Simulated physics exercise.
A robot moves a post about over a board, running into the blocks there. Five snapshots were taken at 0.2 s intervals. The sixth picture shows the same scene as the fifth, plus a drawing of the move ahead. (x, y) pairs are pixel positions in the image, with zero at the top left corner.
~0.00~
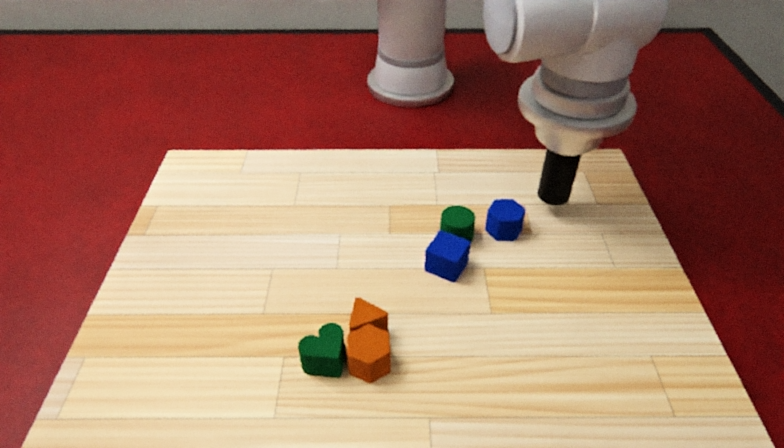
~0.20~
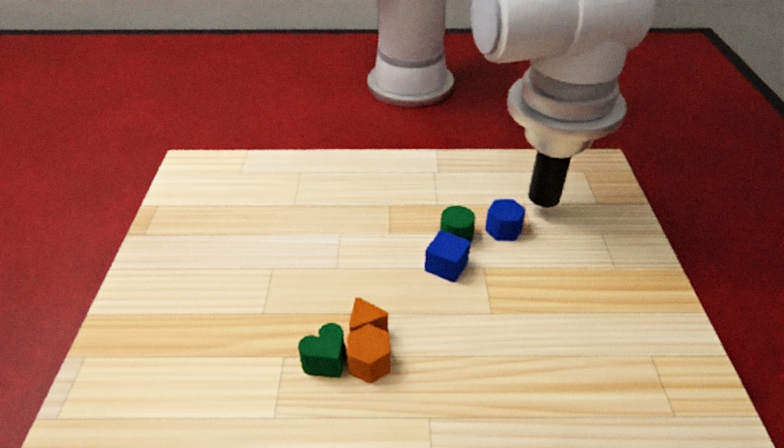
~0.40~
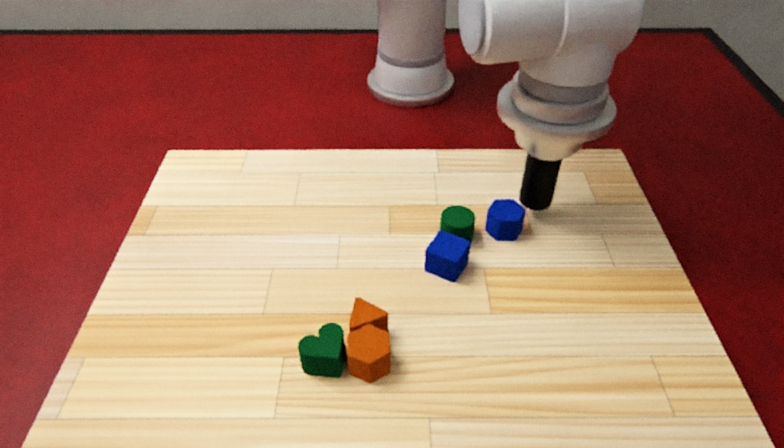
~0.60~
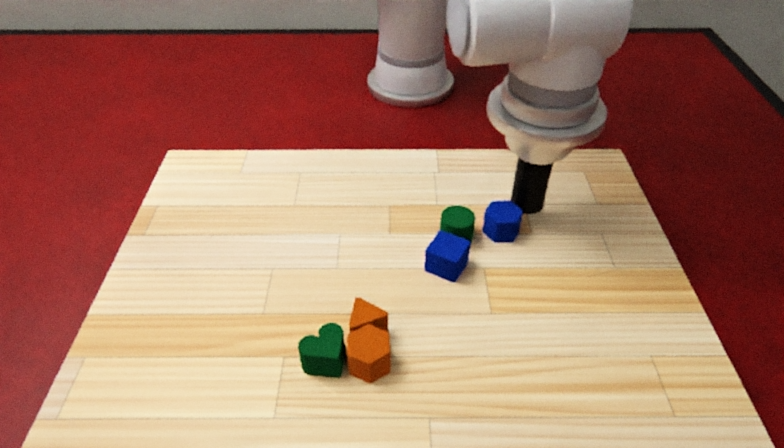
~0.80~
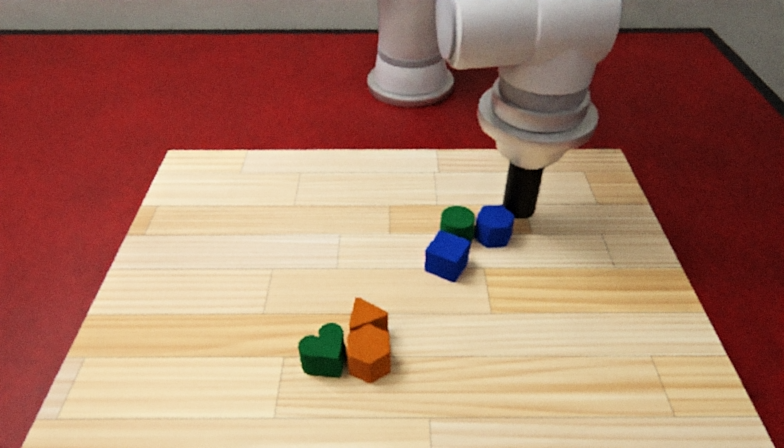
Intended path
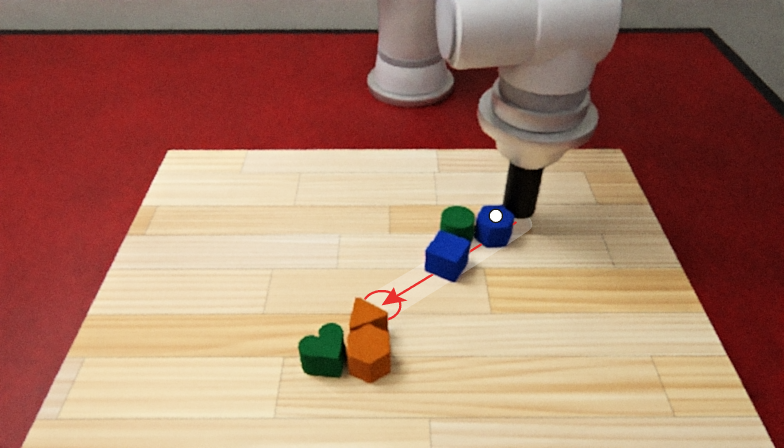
Robot arm moving a black post leftward over a wooden board, then nudging a blue six-sided block toward a green disc.
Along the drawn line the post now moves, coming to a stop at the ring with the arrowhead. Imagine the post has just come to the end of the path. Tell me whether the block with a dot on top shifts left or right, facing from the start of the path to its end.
Towards the left-hand side.
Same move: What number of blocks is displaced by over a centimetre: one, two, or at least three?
My count: 3 or more.
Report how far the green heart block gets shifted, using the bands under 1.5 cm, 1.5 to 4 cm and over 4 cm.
That one ends up 1.5 to 4 cm from where it is now.
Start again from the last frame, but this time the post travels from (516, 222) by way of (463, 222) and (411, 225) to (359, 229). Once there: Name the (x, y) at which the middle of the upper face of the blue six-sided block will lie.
My estimate: (477, 225).
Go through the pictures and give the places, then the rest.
Tip of the post at (553, 196), middles of tops, green heart block at (323, 341), orange triangle at (365, 312), blue square at (448, 245), green disc at (458, 216), blue six-sided block at (507, 209), in the first picture.
Post at (544, 198), nothing pushed, in the second picture.
Post at (535, 200), nothing pushed, in the third picture.
Post at (527, 204), blue six-sided block at (504, 211), in the fourth picture.
Post at (518, 209), green heart block at (323, 341), orange triangle at (365, 312), blue square at (448, 245), green disc at (458, 216), blue six-sided block at (496, 216), in the fifth picture.
The line goes in a line from (516, 222) to (382, 305); the dot is on the blue six-sided block.
What follows on the original path. One third of the way, post at (477, 234); blue square at (425, 261), turned 20° clockwise; green disc at (440, 222); blue six-sided block at (459, 248), turned 25° anticlockwise.
Two thirds of the way, post at (432, 261); orange triangle at (362, 314); blue square at (385, 288), turned 50° clockwise; green disc at (424, 226); blue six-sided block at (422, 281), turned 35° anticlockwise.
At the end, post at (381, 291); green heart block at (301, 359), turned 20° clockwise; orange triangle at (334, 336), turned 35° anticlockwise; blue square at (346, 309), turned 60° clockwise; green disc at (424, 226); blue six-sided block at (399, 313), turned 95° anticlockwise.
